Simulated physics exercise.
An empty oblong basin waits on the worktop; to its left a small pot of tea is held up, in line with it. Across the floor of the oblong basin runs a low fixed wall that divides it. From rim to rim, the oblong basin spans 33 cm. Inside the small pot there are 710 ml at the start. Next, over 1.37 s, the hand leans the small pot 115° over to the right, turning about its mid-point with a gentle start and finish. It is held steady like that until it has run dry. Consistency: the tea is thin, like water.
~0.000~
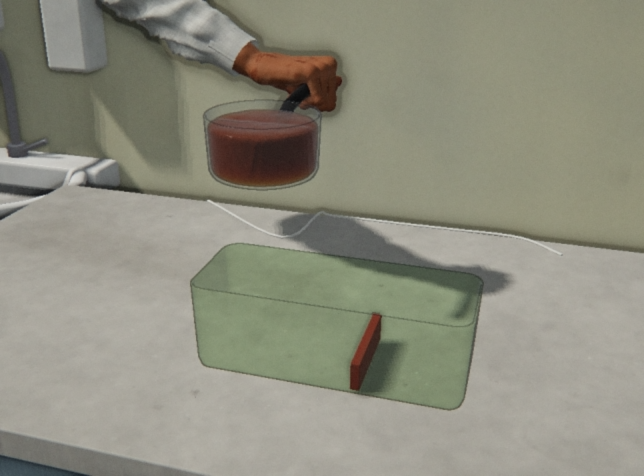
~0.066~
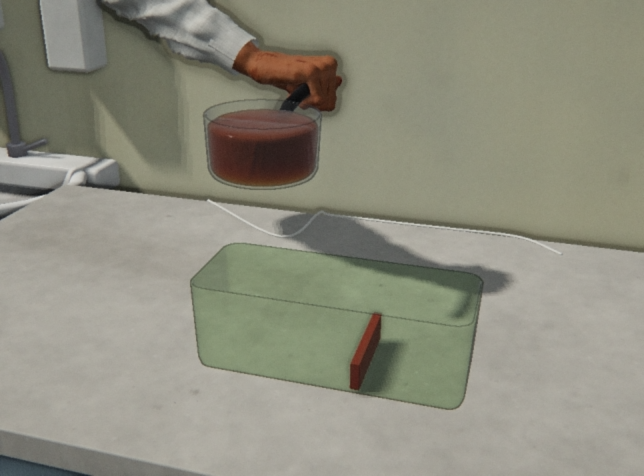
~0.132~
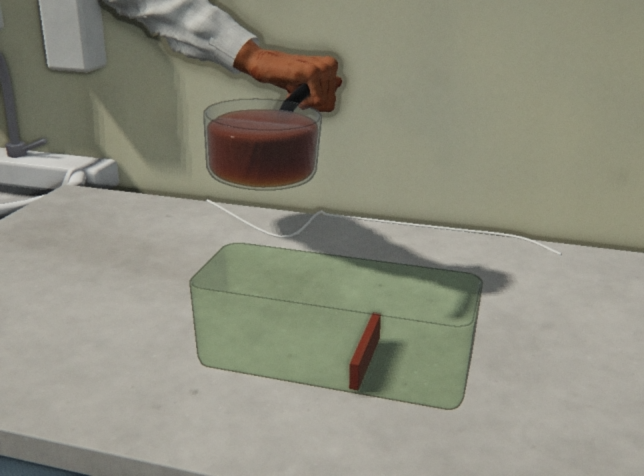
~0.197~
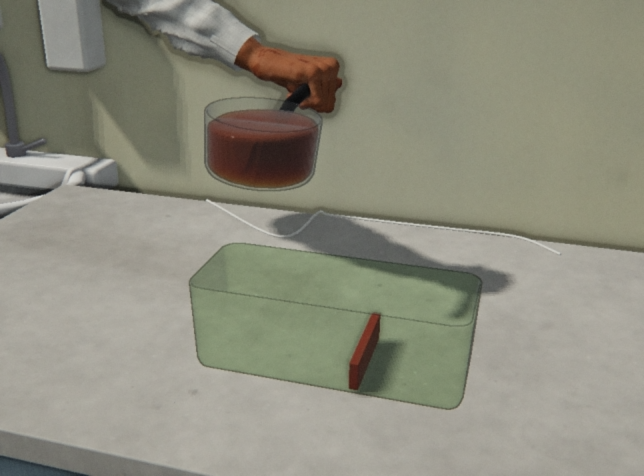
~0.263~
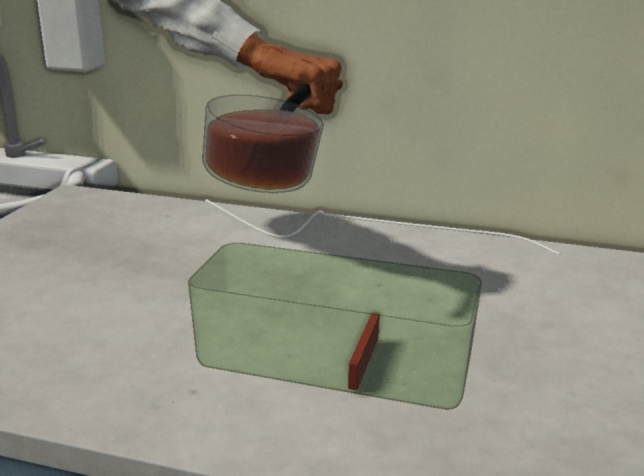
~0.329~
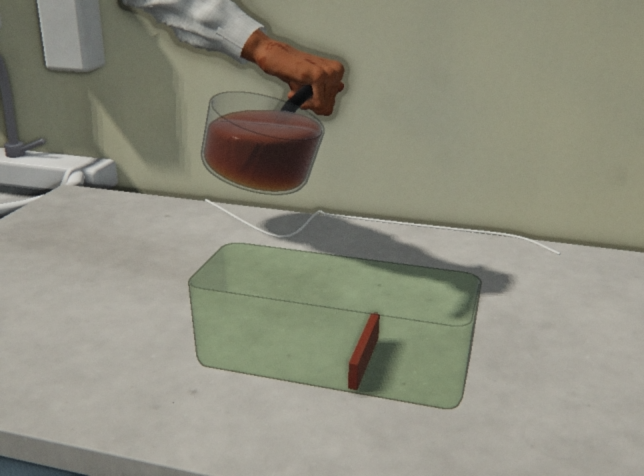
A pale grey worktop against a plain olive-beige wall is seen from slightly above, with part of a white fixture at the far left. A hand with a white sleeve holds a small clear pot of reddish-brown tea above a pale green, see-through oblong basin containing an upright red divider. The hand slowly leans the pot slightly to the right, while the basin and view stay still.
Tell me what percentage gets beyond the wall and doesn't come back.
Around 58 % gets beyond the wall and stays.
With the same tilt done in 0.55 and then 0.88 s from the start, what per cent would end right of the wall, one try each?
It comes to 35 per cent, and then 55 per cent.
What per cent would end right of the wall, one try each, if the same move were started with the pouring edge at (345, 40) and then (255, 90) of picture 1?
I'd expect close to 80 per cent and then close to 10 per cent.
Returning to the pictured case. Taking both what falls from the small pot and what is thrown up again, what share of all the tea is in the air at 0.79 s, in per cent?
Roughly 34 percent.
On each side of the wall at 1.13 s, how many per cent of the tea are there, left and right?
Around 26 on the left and around 62 on the right.
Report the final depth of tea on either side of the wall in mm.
Depths at rest: Left around 12 mm, right around 28 mm.
By 0.79 s the tilt is 71° and 43 per cent is still to pour, 4 is left of the wall and 19 right of it.
By 1.13 s the tilt is 107° and 5 per cent is still to pour, 25 is left of the wall and 62 right of it.
By 1.49 s the tilt is 115° and 0 per cent is still to pour, 40 is left of the wall and 59 right of it.
By 1.87 s the tilt is 115° and 0 per cent is still to pour, 40 is left of the wall and 59 right of it.
At rest 41 per cent lies left of the wall, 58 right of it and 1 outside.
